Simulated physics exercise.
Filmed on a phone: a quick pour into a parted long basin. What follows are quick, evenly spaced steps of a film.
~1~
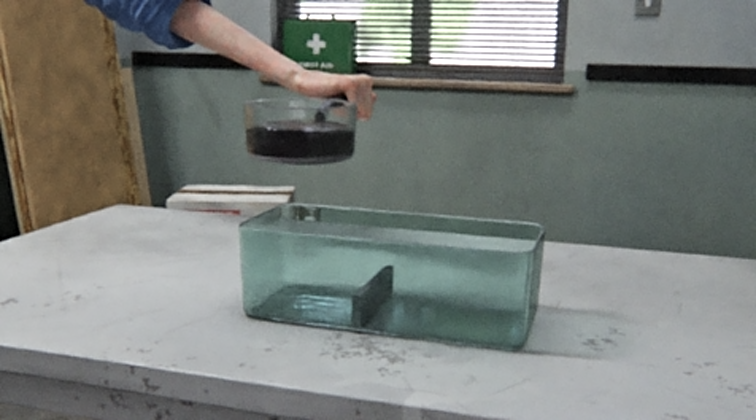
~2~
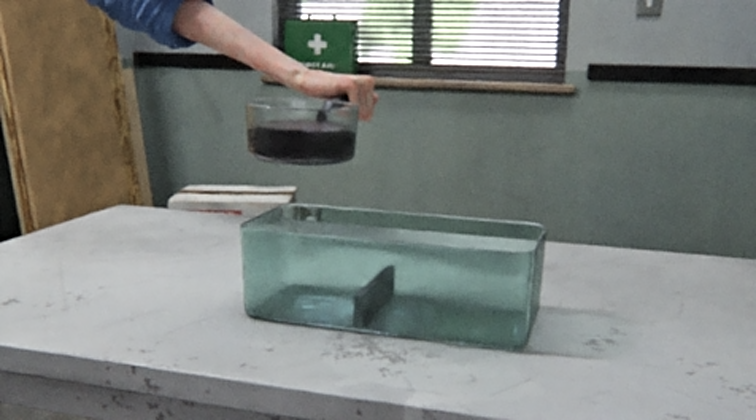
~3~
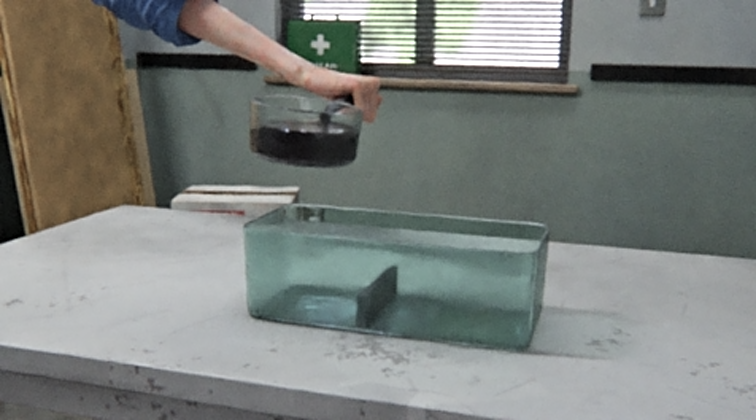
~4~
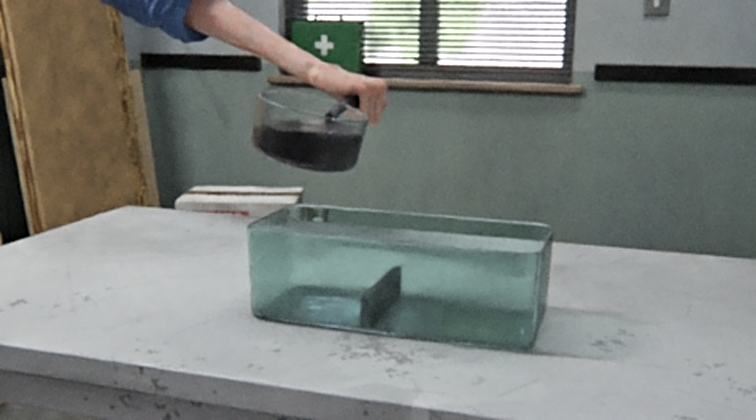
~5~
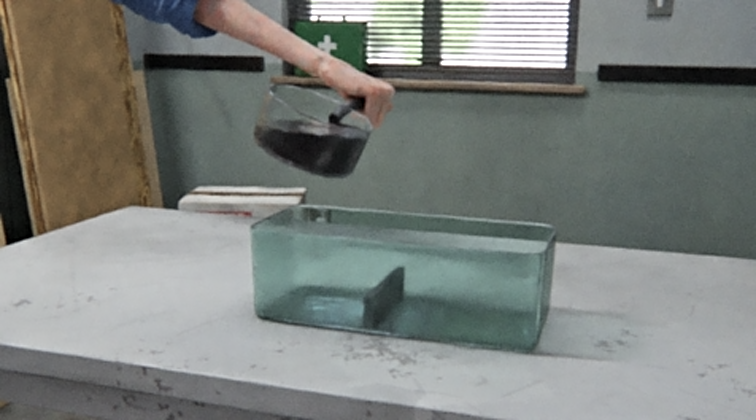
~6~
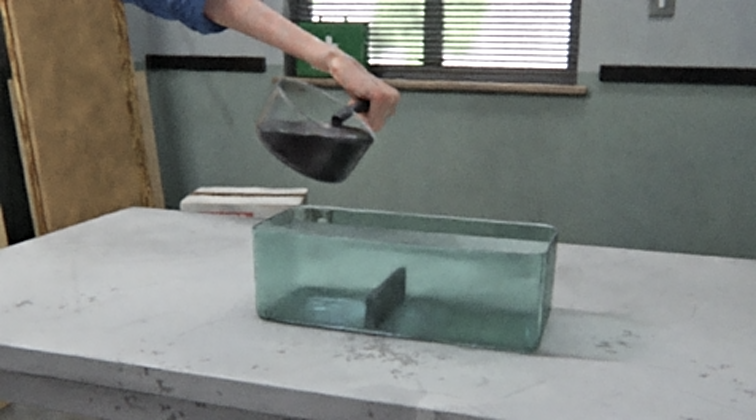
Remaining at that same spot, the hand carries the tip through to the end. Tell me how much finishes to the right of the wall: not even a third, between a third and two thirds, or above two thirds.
It works out to between a third and two thirds.
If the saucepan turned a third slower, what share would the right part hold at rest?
It comes to some 65 in a hundred.
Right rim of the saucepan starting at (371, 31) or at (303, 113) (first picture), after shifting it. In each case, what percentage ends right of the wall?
In order, some 90 and 10 percent.
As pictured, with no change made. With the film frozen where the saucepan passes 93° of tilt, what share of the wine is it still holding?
Near 25 %.
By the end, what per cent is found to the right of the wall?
Around 60 percent.
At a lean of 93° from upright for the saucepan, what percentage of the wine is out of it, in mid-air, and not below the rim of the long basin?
About 30 per cent.
A moment on, the saucepan is tipped on its side and 27 per cent is still to pour, 5 is left of the wall and 36 right of it.
Next, the saucepan is tipped right over and 4 per cent is still to pour, 34 is left of the wall and 57 right of it.
Then the saucepan is tipped right over and 0 per cent is still to pour, 41 is left of the wall and 58 right of it.
Later the saucepan is tipped right over and 0 per cent is still to pour, 41 is left of the wall and 58 right of it.
At rest 41 per cent lies left of the wall, 58 right of it and 1 outside.
